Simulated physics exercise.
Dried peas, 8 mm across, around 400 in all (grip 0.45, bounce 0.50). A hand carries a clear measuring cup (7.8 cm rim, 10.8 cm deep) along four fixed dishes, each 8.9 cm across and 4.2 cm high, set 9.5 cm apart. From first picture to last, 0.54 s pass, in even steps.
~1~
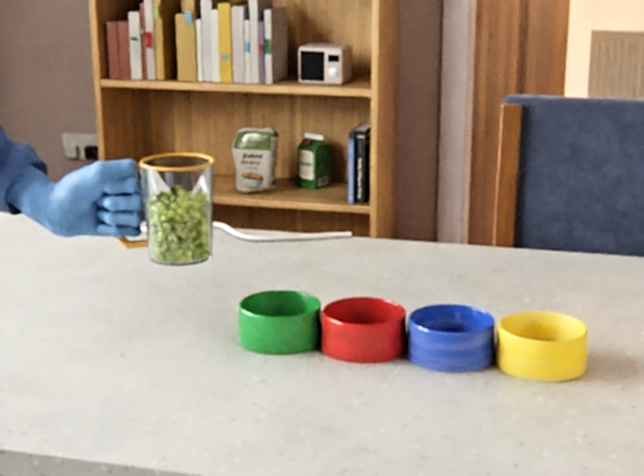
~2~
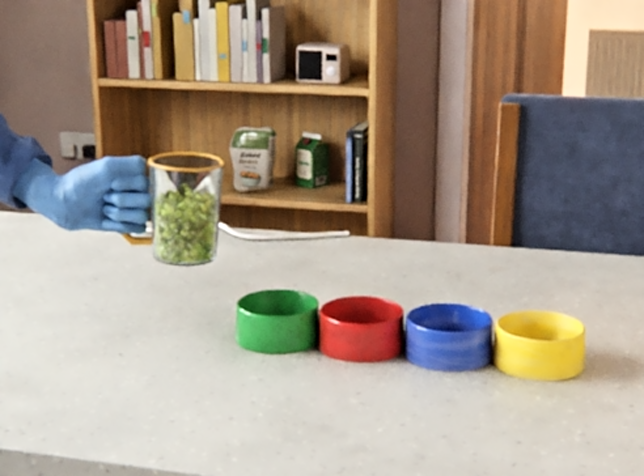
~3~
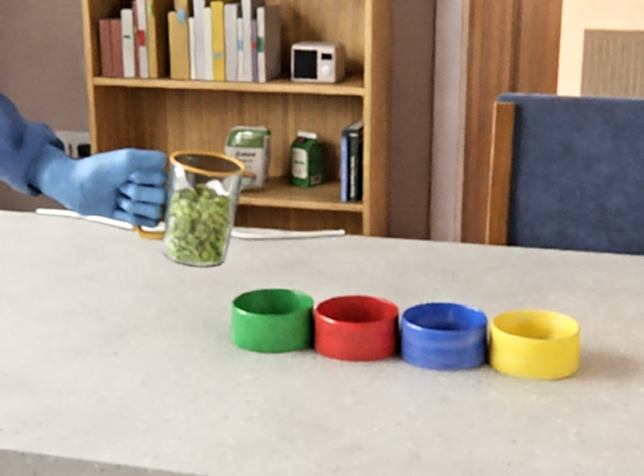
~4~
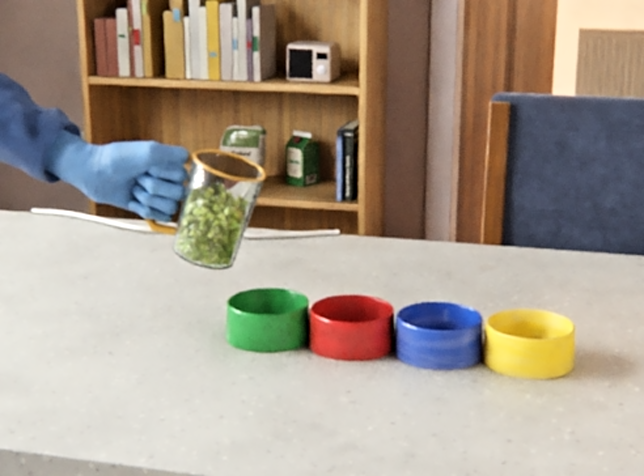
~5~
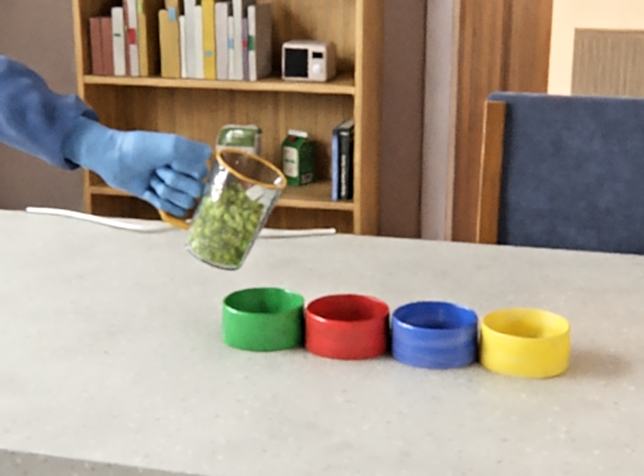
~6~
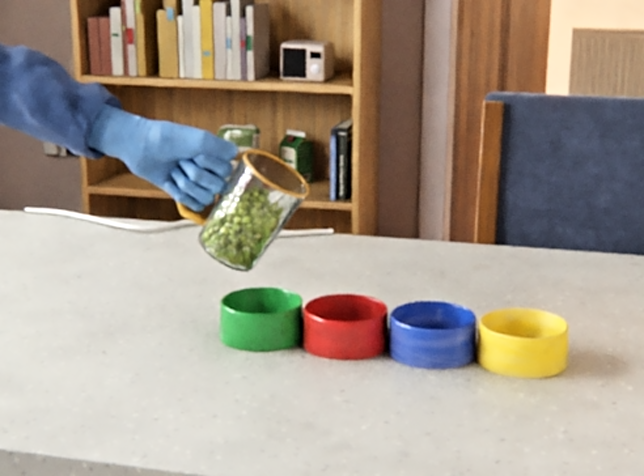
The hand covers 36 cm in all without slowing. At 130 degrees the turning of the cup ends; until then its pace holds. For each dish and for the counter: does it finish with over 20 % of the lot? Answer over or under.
Red: Under, blue: Under, green: Under, yellow: Over, counter: Over.
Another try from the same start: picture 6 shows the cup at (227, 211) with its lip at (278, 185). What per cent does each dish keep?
Red 0; blue 0; green 0; yellow 70.
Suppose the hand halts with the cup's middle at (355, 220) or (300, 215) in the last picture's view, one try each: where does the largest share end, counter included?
Most goes to: Blue, then red.
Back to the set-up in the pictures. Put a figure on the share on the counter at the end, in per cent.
About 30 per cent.
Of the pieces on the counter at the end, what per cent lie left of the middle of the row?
Roughly 0 per cent.
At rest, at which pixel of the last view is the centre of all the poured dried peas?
Around (539, 347).
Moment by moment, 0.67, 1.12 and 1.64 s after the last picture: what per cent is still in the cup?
In turn: 100, 85, 0.
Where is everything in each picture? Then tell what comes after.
In the first picture, cup at (179, 210), tilt 0 degrees, lip at (211, 164), moved 0.0 cm; middle of the pieces at (182, 230); green dish at (280, 304); red dish at (364, 311); blue dish at (451, 319); yellow dish at (542, 327).
In the second picture, cup at (186, 209), tilt 3 degrees, lip at (220, 166), moved 1.1 cm; middle of the pieces at (187, 230).
In the third picture, cup at (201, 210), tilt 11 degrees, lip at (242, 171), moved 3.4 cm; middle of the pieces at (200, 230).
In the fourth picture, cup at (216, 211), tilt 18 degrees, lip at (263, 178), moved 5.8 cm; middle of the pieces at (212, 230).
In the fifth picture, cup at (232, 211), tilt 25 degrees, lip at (284, 186), moved 8.1 cm; middle of the pieces at (226, 230).
In the sixth picture, cup at (251, 212), tilt 33 degrees, lip at (306, 194), moved 10.5 cm; middle of the pieces at (242, 230); green dish at (262, 301); red dish at (346, 308); blue dish at (433, 316); yellow dish at (524, 324).
Then, 0.67 s after the last picture, tilt 78 degrees; cup holds 100 %.
Then, 1.12 s after the last picture, tilt 109 degrees; cup holds 85 %, yellow 10 %.
Then, 1.64 s after the last picture, tilt 130 degrees; cup holds 0 %, yellow 70 %.
In the end, red 0 %, blue 0 %, green 0 %, yellow 70 %, counter 30 %.
